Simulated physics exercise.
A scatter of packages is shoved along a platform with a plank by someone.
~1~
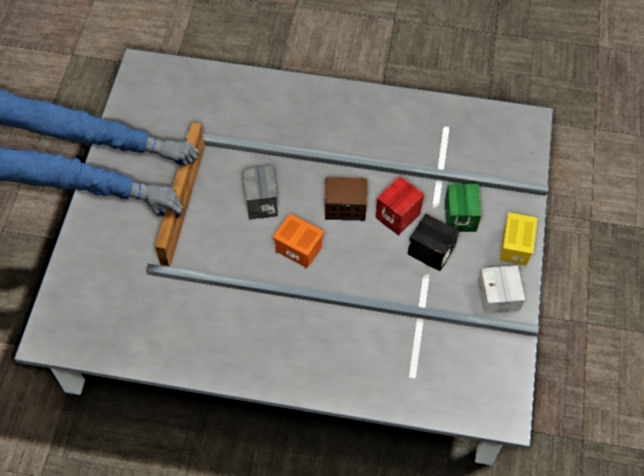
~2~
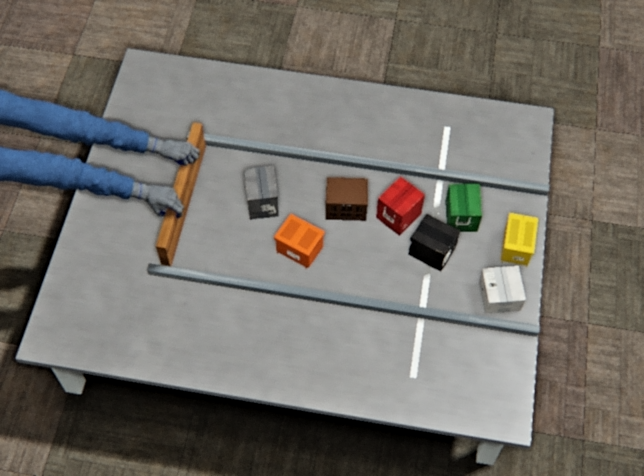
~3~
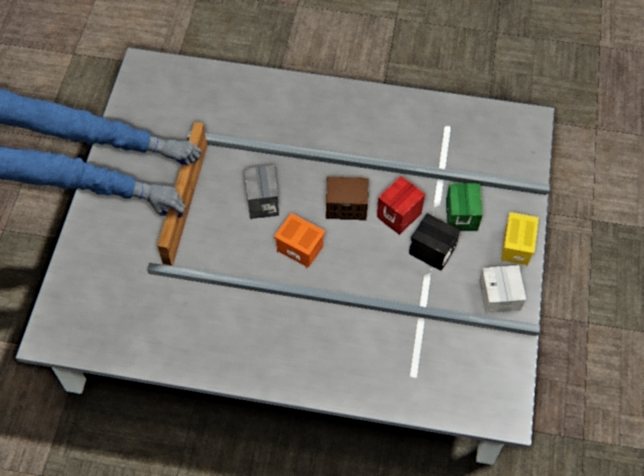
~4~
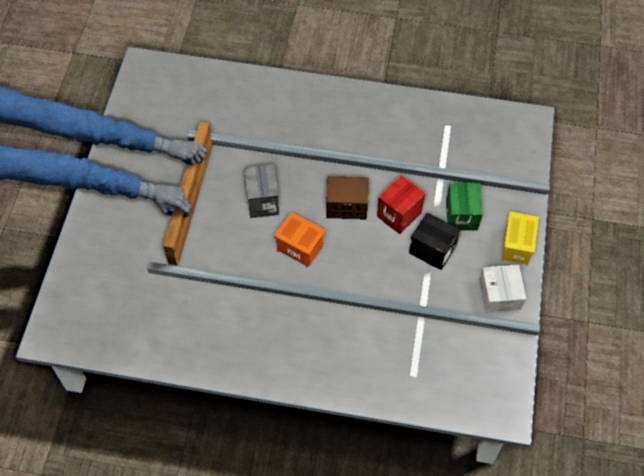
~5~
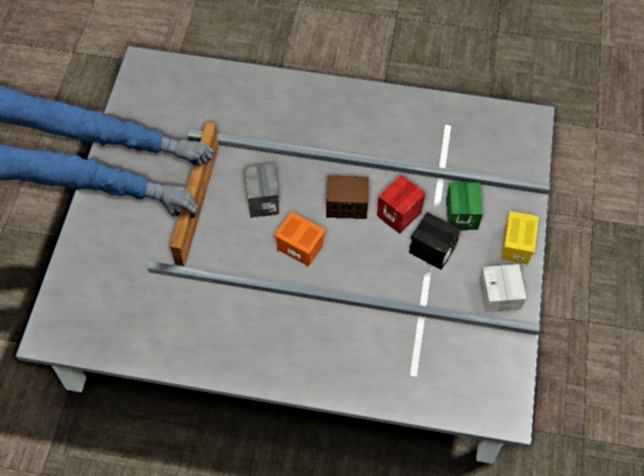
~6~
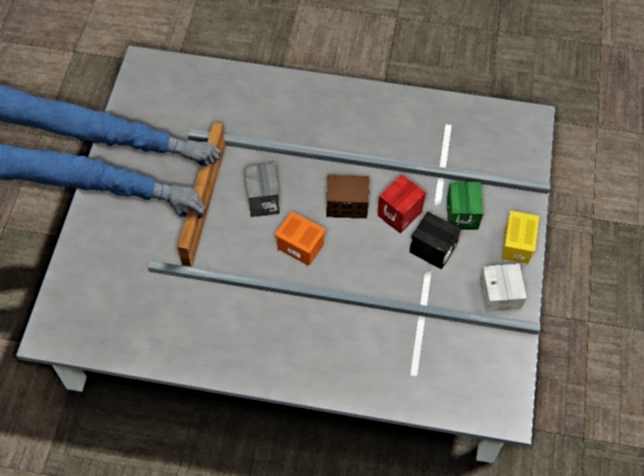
Two gloved hands slide a wooden plank slightly right toward colorful packages that stay still.
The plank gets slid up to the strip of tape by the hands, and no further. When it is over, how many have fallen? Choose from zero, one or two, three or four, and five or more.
When it is over, one or two have fallen.
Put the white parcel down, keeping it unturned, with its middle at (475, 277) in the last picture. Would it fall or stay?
It is safe.
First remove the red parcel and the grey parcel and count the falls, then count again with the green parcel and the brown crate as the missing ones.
The counts: 0 and 0.
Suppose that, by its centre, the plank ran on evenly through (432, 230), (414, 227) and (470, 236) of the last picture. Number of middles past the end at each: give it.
It comes out as 2, then 1, then 3.
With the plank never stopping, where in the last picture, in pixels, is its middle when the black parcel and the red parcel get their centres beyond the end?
The middle is at (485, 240) when it's the black parcel, and at (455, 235) when it's the red parcel.
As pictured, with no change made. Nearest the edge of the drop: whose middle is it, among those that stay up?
The one is the red parcel.
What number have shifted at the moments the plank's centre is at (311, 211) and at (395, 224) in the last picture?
The count reaches 4 first and 7 second.
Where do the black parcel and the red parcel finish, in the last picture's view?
Black parcel: (490, 251); red parcel: (526, 217).
Soon after, none off yet; yellow tote at rest near (520, 238); white parcel at rest near (503, 288); green parcel at rest near (464, 206).
Then, none off yet; yellow tote moved a little near (536, 243); white parcel at rest near (503, 288); green parcel moved about its own width near (513, 211).
By the end, the number that fall off is one or two; fallen, green parcel and yellow tote.
